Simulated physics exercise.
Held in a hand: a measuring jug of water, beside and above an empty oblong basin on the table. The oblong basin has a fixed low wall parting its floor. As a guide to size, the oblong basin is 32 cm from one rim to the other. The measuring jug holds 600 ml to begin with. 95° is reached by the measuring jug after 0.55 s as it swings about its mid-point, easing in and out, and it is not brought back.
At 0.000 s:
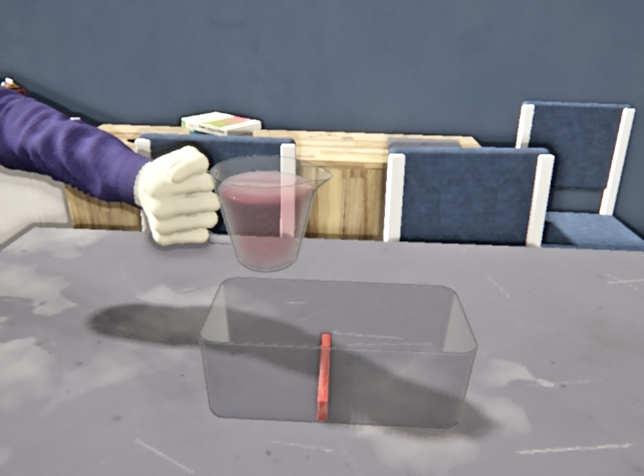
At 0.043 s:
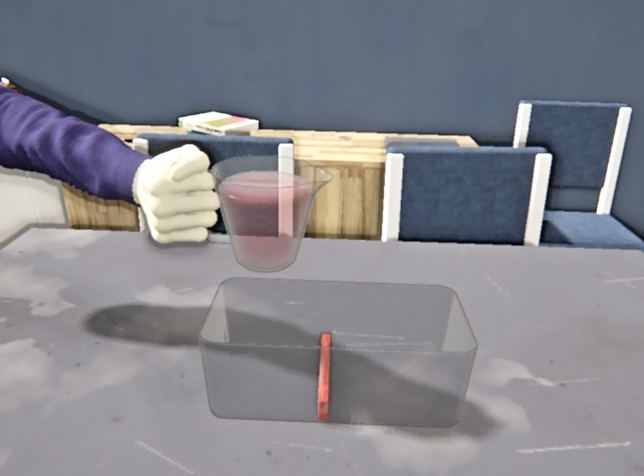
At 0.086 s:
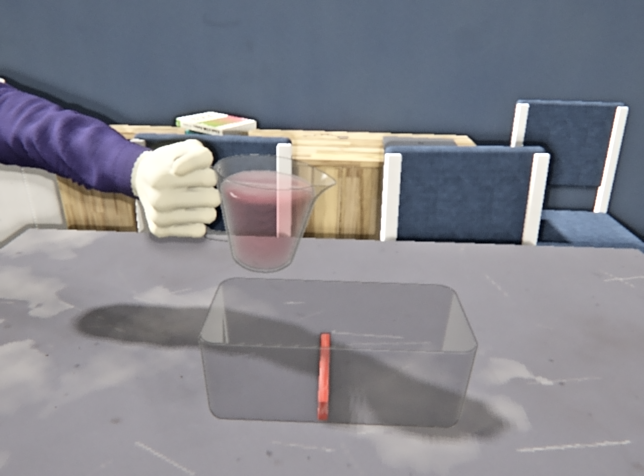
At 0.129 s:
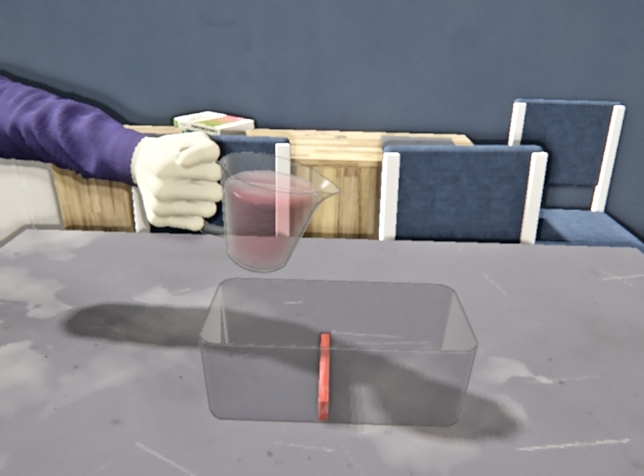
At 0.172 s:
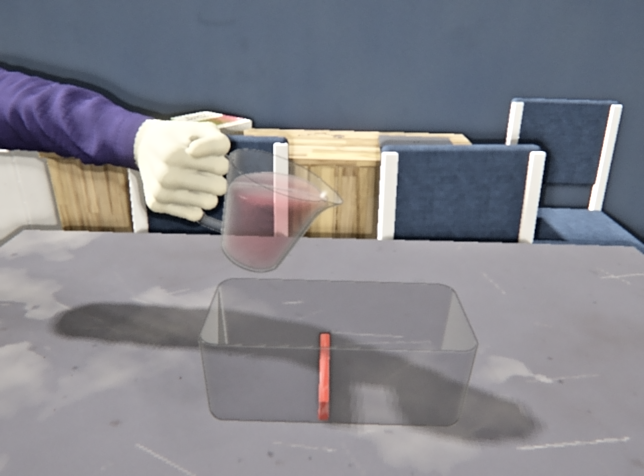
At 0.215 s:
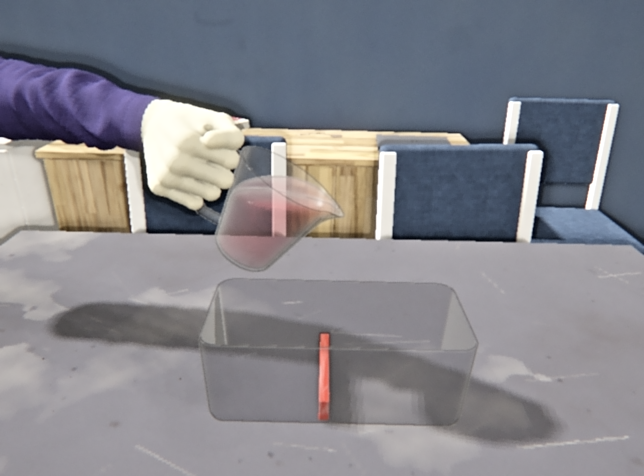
A gloved hand slowly tilts a clear jug of pinkish liquid rightward above an empty basin.
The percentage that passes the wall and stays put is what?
It is about 90 per cent.
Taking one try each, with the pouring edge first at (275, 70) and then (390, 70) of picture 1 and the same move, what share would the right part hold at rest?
85 per cent first, 55 per cent second.
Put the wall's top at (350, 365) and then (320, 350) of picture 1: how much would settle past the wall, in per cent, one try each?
First try about 85 %, second try about 95 %.
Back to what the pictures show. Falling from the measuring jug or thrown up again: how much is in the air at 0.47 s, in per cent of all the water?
I'd say close to 28 per cent.
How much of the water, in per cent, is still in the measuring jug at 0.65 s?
12 %.
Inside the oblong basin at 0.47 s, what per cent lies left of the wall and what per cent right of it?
Left side near 0, right side near 26.
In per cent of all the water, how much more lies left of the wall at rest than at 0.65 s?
Change: Approx. 5 %.
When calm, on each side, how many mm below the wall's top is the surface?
Measured: Left around 30 mm, right around 8 mm.
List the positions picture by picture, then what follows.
Tilt 0°; pouring edge (333, 175); surface from (221, 182) to (315, 185); the oblong basin's rim runs from (211, 307) to (465, 318); the wall's top is at (325, 365), in the first frame.
Tilt 1°; pouring edge (334, 176); surface from (221, 181) to (316, 186), in the second frame.
Tilt 6°; pouring edge (337, 181); surface from (222, 180) to (317, 188), in the third frame.
Tilt 12°; pouring edge (341, 189); surface from (226, 178) to (321, 190), in the fourth frame.
Tilt 21°; pouring edge (344, 201); surface from (230, 182) to (329, 196), in the fifth frame.
Tilt 32°; pouring edge (345, 214); surface from (233, 190) to (340, 203); 1 per cent is over the edge, in the sixth frame.
By 0.47 s the tilt is 90° and 46 per cent is still to pour, 0 is left of the wall and 27 right of it.
By 0.65 s the tilt is 95° and 11 per cent is still to pour, 4 is left of the wall and 72 right of it.
By 0.84 s the tilt is 95° and 1 per cent is still to pour, 7 is left of the wall and 88 right of it.
By 1.05 s the tilt is 95° and 0 per cent is still to pour, 8 is left of the wall and 90 right of it.
At rest 8 per cent lies left of the wall, 90 right of it and 2 outside.
